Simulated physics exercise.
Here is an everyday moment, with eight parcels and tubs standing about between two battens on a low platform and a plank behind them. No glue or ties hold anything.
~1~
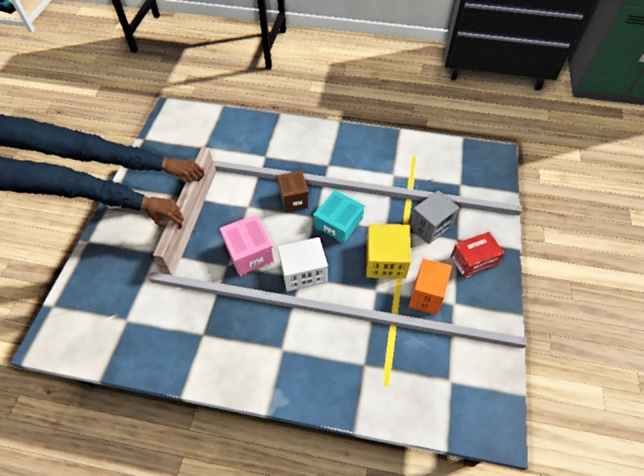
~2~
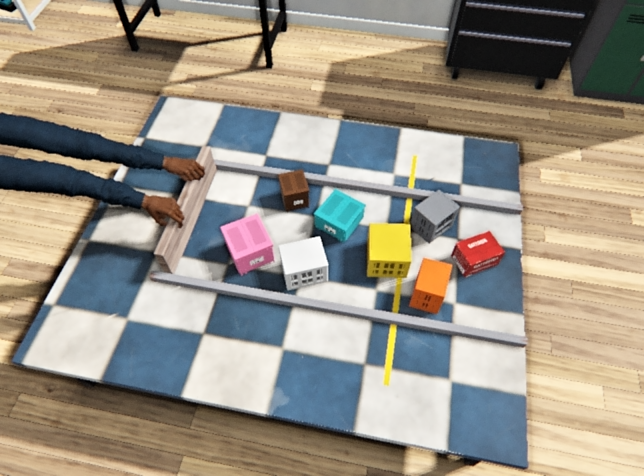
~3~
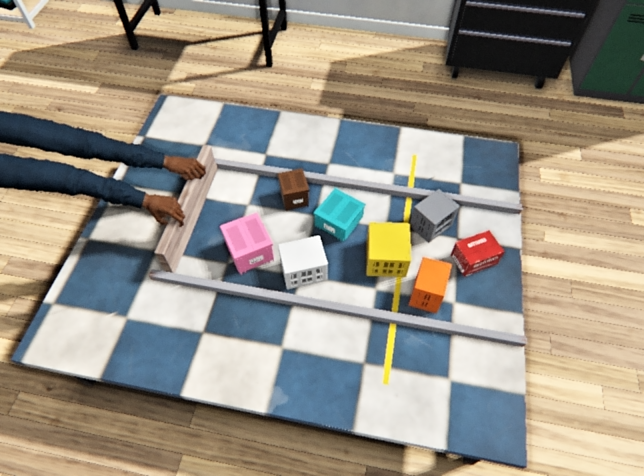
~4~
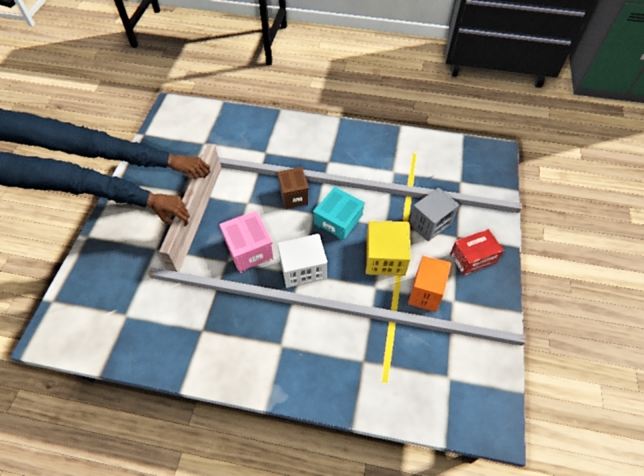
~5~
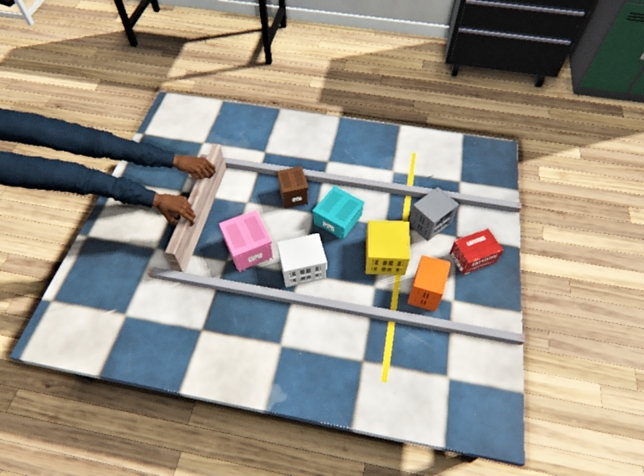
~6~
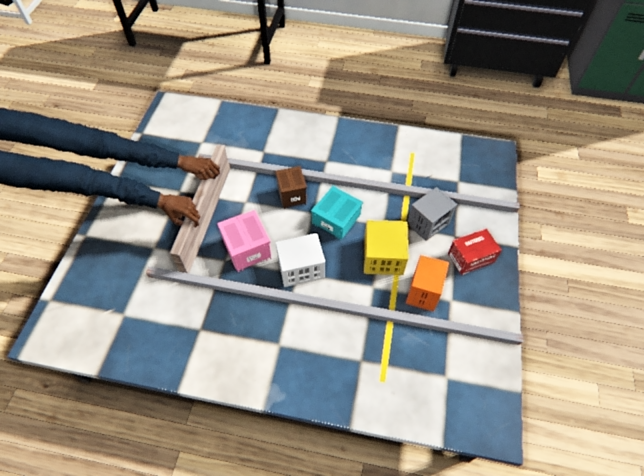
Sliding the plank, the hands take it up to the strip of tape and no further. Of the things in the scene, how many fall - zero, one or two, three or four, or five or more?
Of those, zero fall.
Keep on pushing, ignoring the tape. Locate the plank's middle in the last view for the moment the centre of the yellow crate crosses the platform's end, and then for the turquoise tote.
Points: About (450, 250) and about (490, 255).
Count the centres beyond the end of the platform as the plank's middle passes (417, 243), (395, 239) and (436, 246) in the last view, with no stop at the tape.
Counts by place: 0 / 0 / 2.
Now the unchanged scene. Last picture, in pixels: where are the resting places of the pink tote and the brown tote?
The pink tote settles near (417, 284); as for the brown tote, near (419, 208).
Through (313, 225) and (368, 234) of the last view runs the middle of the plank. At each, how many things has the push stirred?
At the first spot the count is 5, and at the second it is 8.
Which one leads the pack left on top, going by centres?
The red box finishes nearest.
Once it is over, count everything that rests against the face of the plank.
That makes 2.
Soon after, none off yet; red box at rest near (474, 252); orange crate at rest near (427, 283); grey crate at rest near (431, 214).
Then, none off yet; red box moving near (476, 251); orange crate moved about its own width near (457, 292); grey crate moved a little near (441, 212).
At rest, the number that fall off is zero.
